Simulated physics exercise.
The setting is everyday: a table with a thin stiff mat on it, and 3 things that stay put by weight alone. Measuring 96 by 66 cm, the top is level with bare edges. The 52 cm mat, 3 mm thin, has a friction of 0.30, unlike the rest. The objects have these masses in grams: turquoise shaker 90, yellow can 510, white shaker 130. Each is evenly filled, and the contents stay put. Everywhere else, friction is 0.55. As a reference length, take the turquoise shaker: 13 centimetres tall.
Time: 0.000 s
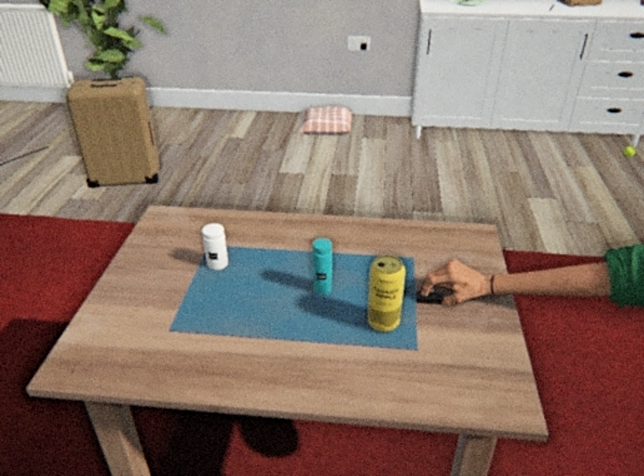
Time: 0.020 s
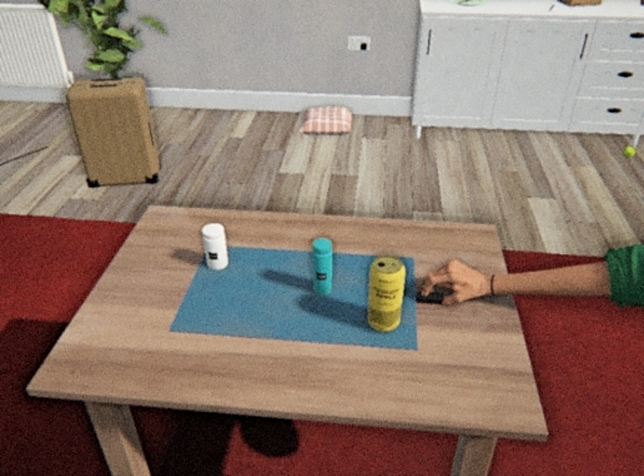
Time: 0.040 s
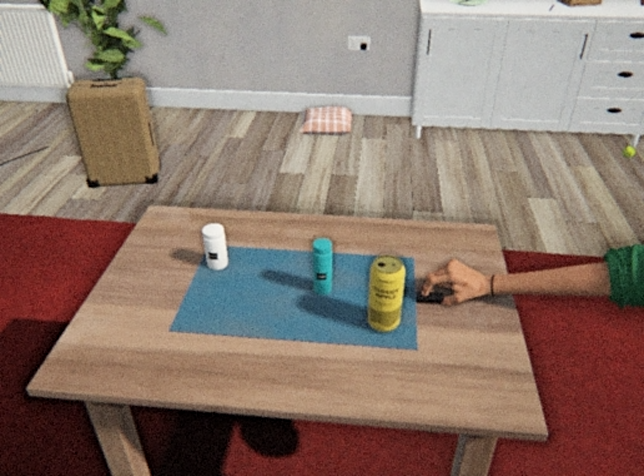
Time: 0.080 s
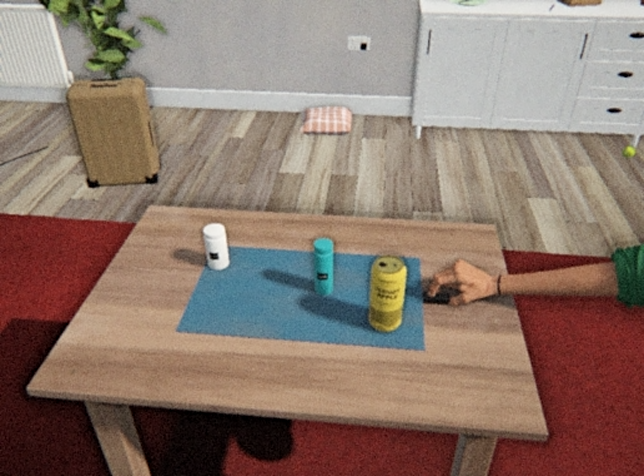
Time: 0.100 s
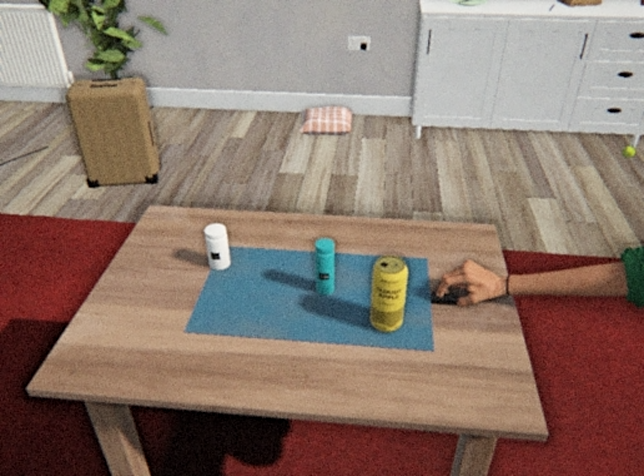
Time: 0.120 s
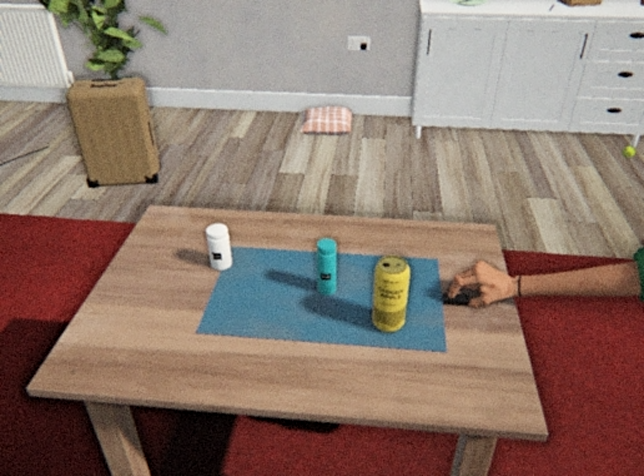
A blue mat lies on a wooden table in a living room, seen from a raised, unmoving view, with a suitcase, plant and white cabinets behind. On and beside it stand a white container at left, a turquoise one in the middle and a yellow can at right. After a still start, a hand at right draws the mat slowly rightward, sliding beneath the objects, which shift only slightly.
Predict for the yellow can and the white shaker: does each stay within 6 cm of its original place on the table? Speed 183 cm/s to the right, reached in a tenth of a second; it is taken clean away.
Yellow can: No, it goes further. White shaker: Yes, it stays close.
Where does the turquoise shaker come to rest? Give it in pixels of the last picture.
Rest position, about (434, 291) px.
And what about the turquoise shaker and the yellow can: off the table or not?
The turquoise shaker stays within bounds; the yellow can winds up out of bounds.
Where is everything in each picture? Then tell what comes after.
Mat out by 0 cm; yellow can (386, 295); white shaker (215, 247), in the first picture.
Mat out by 0 cm; turquoise shaker (322, 267), in the second picture.
Mat out by 0 cm; turquoise shaker (322, 267), in the third picture.
Mat out by 1 cm; turquoise shaker (323, 267), in the fourth picture.
Mat out by 3 cm; turquoise shaker (325, 267), in the fifth picture.
Mat out by 6 cm; yellow can (391, 295); white shaker (219, 247), in the sixth picture.
By 0.32 s, mat out by 42 cm; yellow can 12 cm from its spot near (443, 299); white shaker 2 cm from its spot near (223, 248); turquoise shaker 12 cm from its spot.
By 0.52 s, mat out by 79 cm; yellow can now off the table; white shaker 2 cm from its spot near (224, 248); turquoise shaker on its side.
By 1.42 s, mat out by 101 cm; white shaker 2 cm from its spot near (224, 248); turquoise shaker on its side.
When it is over (1.7 s), off the table, yellow can; lying over on the table, turquoise shaker; white shaker within 6 cm of the start. End places, in pixels of the last picture, white shaker near (224, 248).
